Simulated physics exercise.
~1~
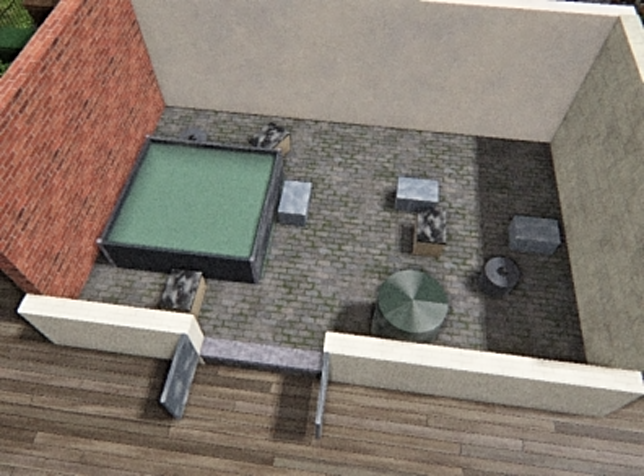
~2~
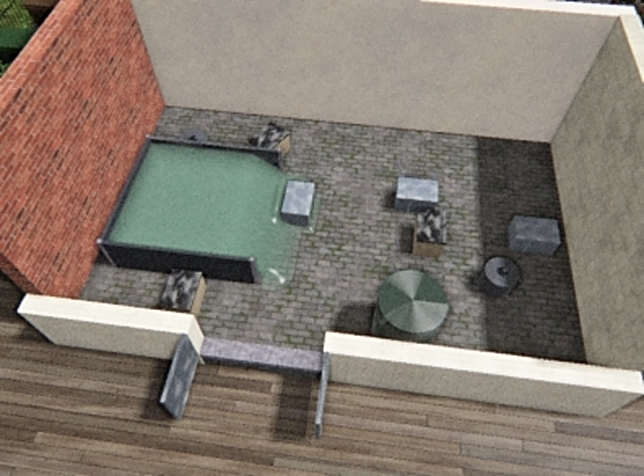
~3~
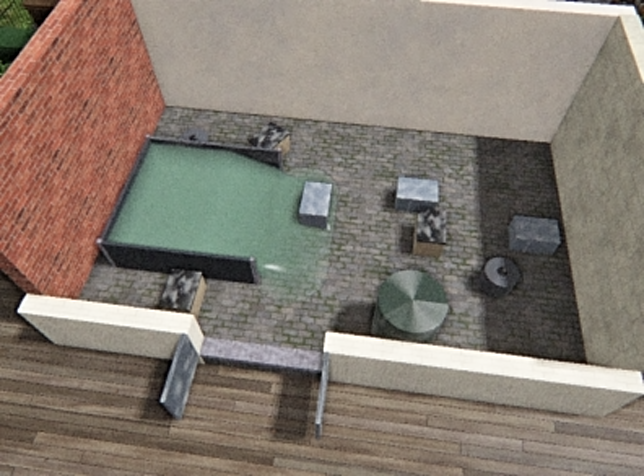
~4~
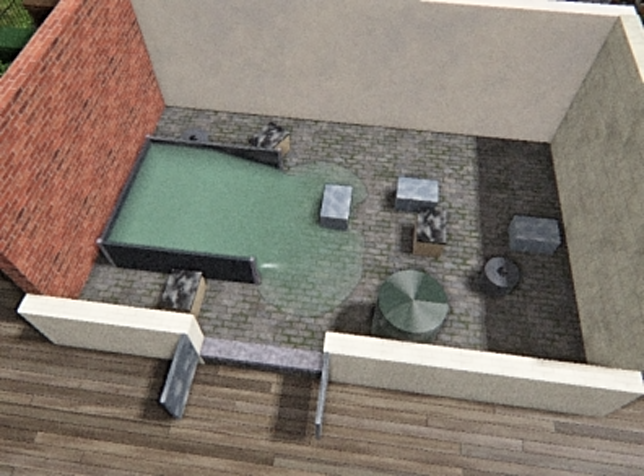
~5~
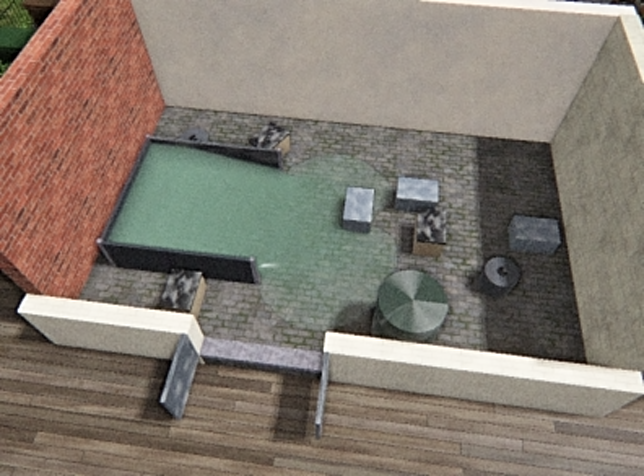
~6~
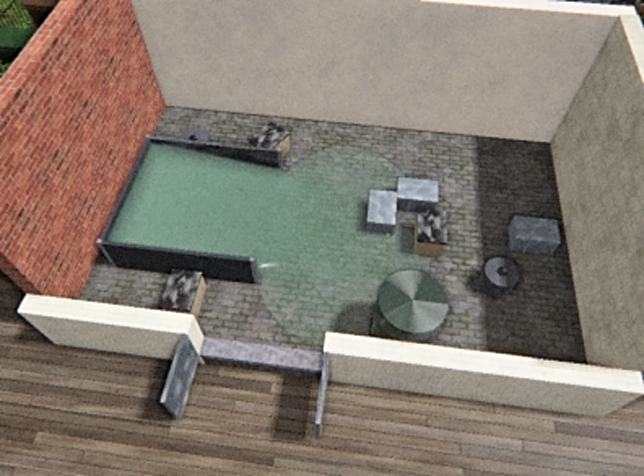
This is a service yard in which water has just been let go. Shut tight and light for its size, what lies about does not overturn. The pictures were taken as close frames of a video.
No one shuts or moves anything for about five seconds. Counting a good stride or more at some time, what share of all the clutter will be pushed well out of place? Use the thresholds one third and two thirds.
I'd put it between one third and two thirds.
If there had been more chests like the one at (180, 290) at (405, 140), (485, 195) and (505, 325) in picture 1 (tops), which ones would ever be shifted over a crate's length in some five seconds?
In sequence: Knocked well away; knocked well away; knocked well away.
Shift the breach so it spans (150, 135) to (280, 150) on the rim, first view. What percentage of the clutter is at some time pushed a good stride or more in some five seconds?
That works out to some 80 %.
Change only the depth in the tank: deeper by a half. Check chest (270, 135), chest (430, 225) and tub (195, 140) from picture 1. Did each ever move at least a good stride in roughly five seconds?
First one stopped before it, second one reached the mark, third one stopped before it.
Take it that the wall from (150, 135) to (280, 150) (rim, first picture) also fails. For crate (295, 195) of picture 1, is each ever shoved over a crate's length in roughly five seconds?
I'd say it never gets that far.
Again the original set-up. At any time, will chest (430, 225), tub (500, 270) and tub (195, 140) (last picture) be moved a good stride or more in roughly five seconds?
Entry one gets that far, entry two gets that far, entry three never gets that far.
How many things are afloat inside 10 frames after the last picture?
You get 3.
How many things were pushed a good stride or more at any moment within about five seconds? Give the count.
Counting them up gives 4.
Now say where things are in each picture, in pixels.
In the first frame, a crate at (295, 197), on the bottom; a tub at (193, 138), on the bottom; 0 of 8 have shifted.
In the second frame, a crate at (298, 197) rests on the ground, close to its start; a tub at (194, 139) rests on the ground; 0 of 8 have shifted.
In the third frame, a crate at (316, 198), on the bottom, a stride from its start; a tub at (194, 138), on the bottom, close to its start; 1 of 8 have shifted.
In the fourth frame, a crate at (337, 201) rests on the ground, a stride from its start; a tub at (194, 138), on the bottom, close to its start; 1 of 8 have shifted.
In the fifth frame, a crate at (359, 204), on the bottom, a stride from its start; a tub at (194, 138) rests on the ground, close to its start; 1 of 8 have shifted.
In the sixth frame, a crate at (382, 206), on the bottom, a stride from its start; a tub at (194, 138) rests on the ground, close to its start; 1 of 8 have shifted.
A moment on, 1 of 8 are well off their spots; 0 afloat.
Next, 4 of 8 are well off their spots; 3 afloat.
Later, 4 of 8 are well off their spots; 5 afloat.
In the end, 4 of 8 are well off their spots, and 4 have been at some point; 5 afloat.
